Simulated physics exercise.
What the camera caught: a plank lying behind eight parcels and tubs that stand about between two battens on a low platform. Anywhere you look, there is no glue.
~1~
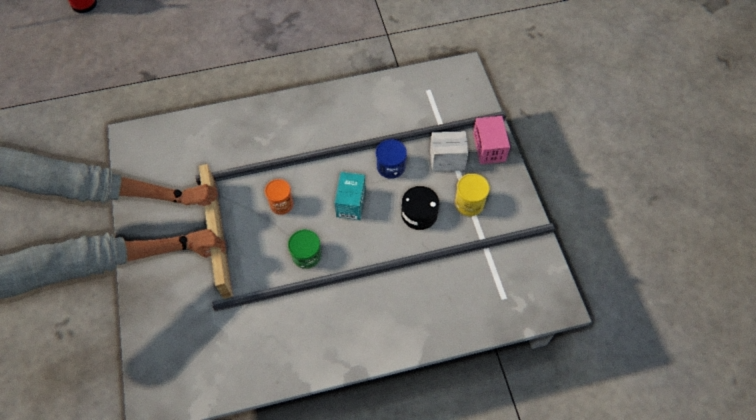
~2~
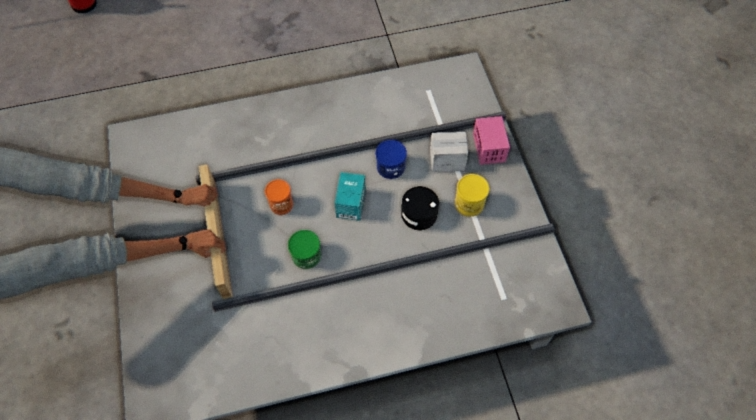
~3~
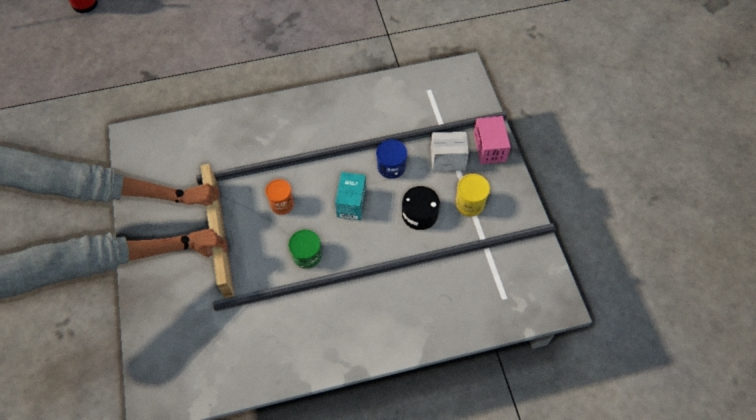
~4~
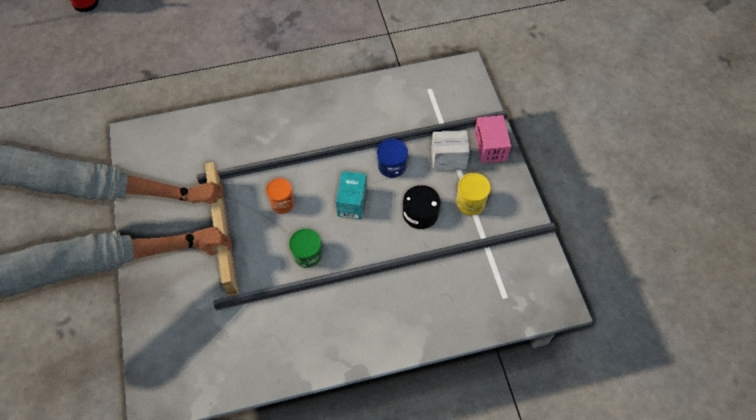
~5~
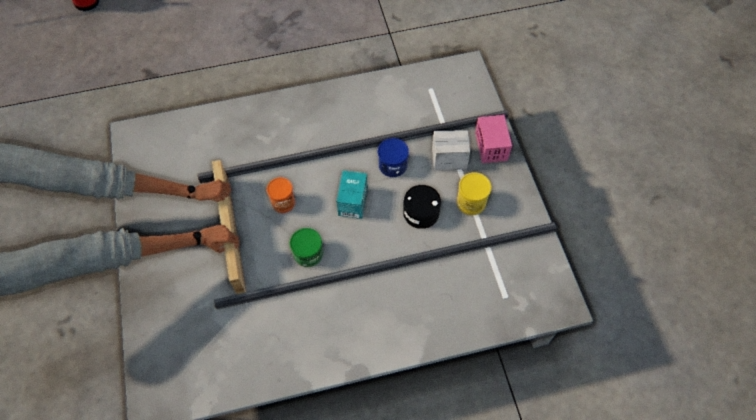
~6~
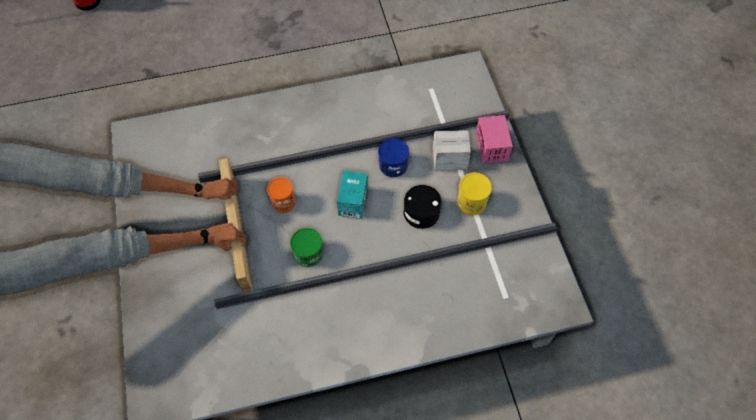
Two hands reach in from the left, gripping a wooden plank on a low grey platform seen from above at a slight tilt. Between two dark battens stand orange and green tubs, a turquoise box, a blue tub, a black canister, a white box, a yellow pail and a pink crate near a white line. The hands slide the plank slightly right toward the orange tub, while the objects and view stay practically still.
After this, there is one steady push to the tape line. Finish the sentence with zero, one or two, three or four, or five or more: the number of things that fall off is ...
The number of things that fall off is one or two.
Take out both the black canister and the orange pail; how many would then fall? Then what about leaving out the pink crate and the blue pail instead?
First try 1, second try 0.
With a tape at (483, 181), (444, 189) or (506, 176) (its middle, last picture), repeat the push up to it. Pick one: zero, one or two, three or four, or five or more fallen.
Result per tape, in order - 1 or 2 / zero / three or four.
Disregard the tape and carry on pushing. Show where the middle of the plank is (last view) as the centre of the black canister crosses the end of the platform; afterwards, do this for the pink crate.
I'd say about (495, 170) for the first one and about (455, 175) for the second.
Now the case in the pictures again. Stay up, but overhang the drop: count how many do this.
In total, 1 of them.
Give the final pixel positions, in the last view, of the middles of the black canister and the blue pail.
Around (514, 192), then around (467, 136).
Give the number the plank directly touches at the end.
The count in contact is 4.
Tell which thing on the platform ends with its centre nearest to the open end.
Foremost, the yellow pail.
A little later, none off yet; pink crate at rest near (494, 139); yellow pail at rest near (474, 195); white box at rest near (451, 151).
Next, none off yet; pink crate at rest near (494, 139); yellow pail shifted about its own width near (503, 184); white box shifted a little near (458, 151).
When it is over, the number that fall off is one or two; down, pink crate.
